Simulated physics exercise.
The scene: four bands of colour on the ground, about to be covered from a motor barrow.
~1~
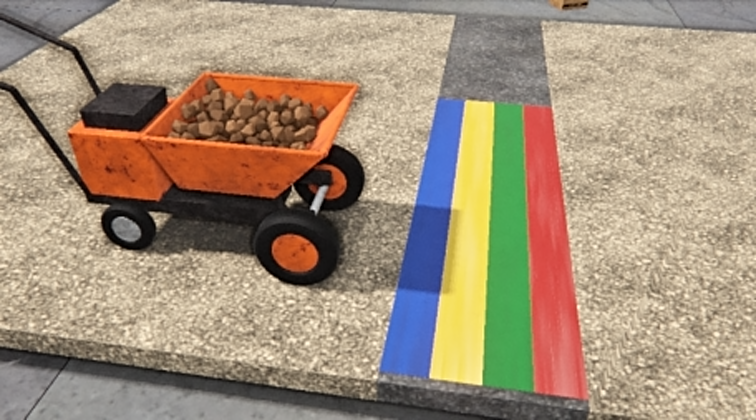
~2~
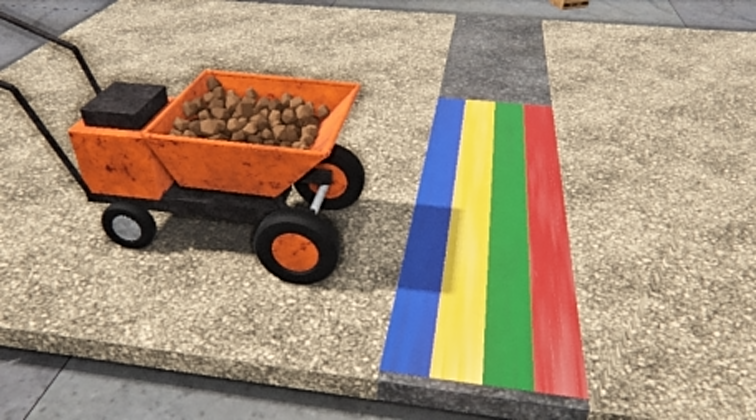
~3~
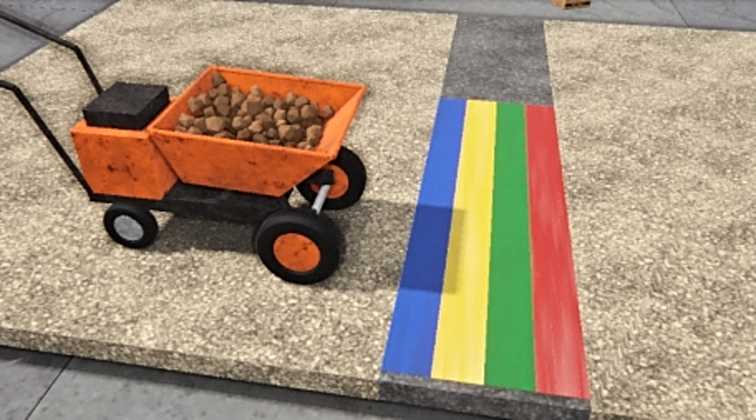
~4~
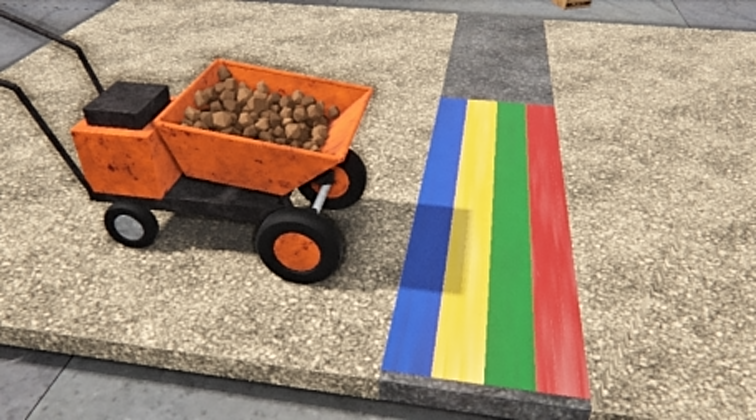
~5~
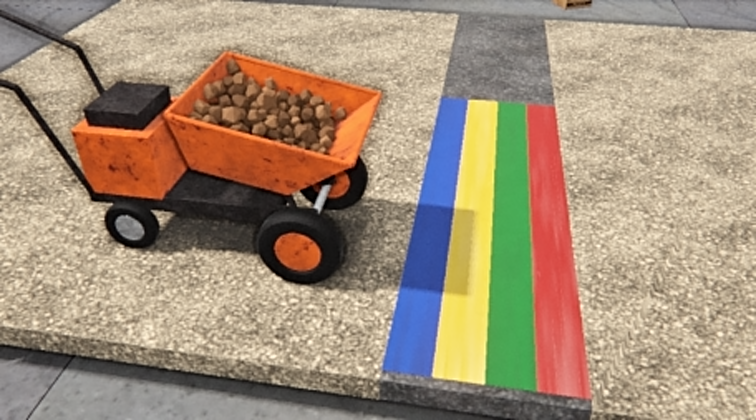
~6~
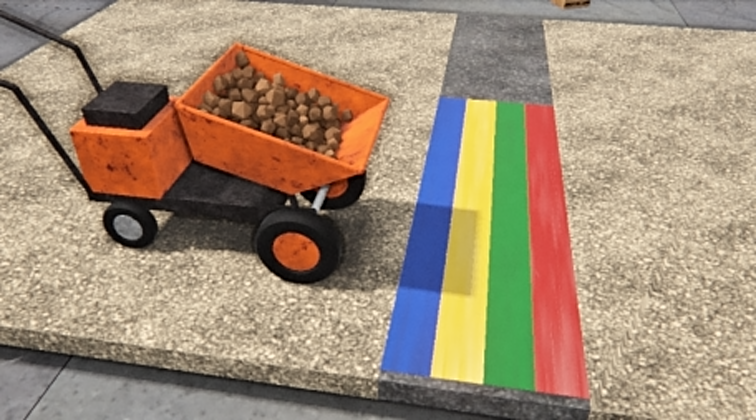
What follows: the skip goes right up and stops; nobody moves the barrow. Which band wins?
The yellow strip carries the most.
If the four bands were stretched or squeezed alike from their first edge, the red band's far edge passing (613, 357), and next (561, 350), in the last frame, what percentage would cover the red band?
In turn 10 and 10 in a hundred.
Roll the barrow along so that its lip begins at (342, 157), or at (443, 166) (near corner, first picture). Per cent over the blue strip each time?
About 0 and 0 per cent.
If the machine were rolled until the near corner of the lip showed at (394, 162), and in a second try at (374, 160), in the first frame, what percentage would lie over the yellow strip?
First some 10, then 20 per cent.
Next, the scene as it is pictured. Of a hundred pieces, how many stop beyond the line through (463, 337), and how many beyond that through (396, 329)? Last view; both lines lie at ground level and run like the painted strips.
About 60 and 90 per cent.
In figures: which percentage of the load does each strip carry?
Blue strip: 15 %, yellow strip: 35 %, green strip: 20 %, red strip: 10 %.
Soon after the last picture, skip tipped steeply; all in the skip.
A little later, skip tipped right over; about half in the skip; a small part over the blue strip; about a quarter over the yellow strip; a small part over the green strip.
Later still, skip tipped right over; a small part in the skip; a small part over the blue strip; about a third over the yellow strip; about a quarter over the green strip; a small part over the red strip; a small part off the paint.
At rest, skip tipped right over; a small part in the skip; a small part over the blue strip; about a third over the yellow strip; about a quarter over the green strip; a small part over the red strip; a small part off the paint.
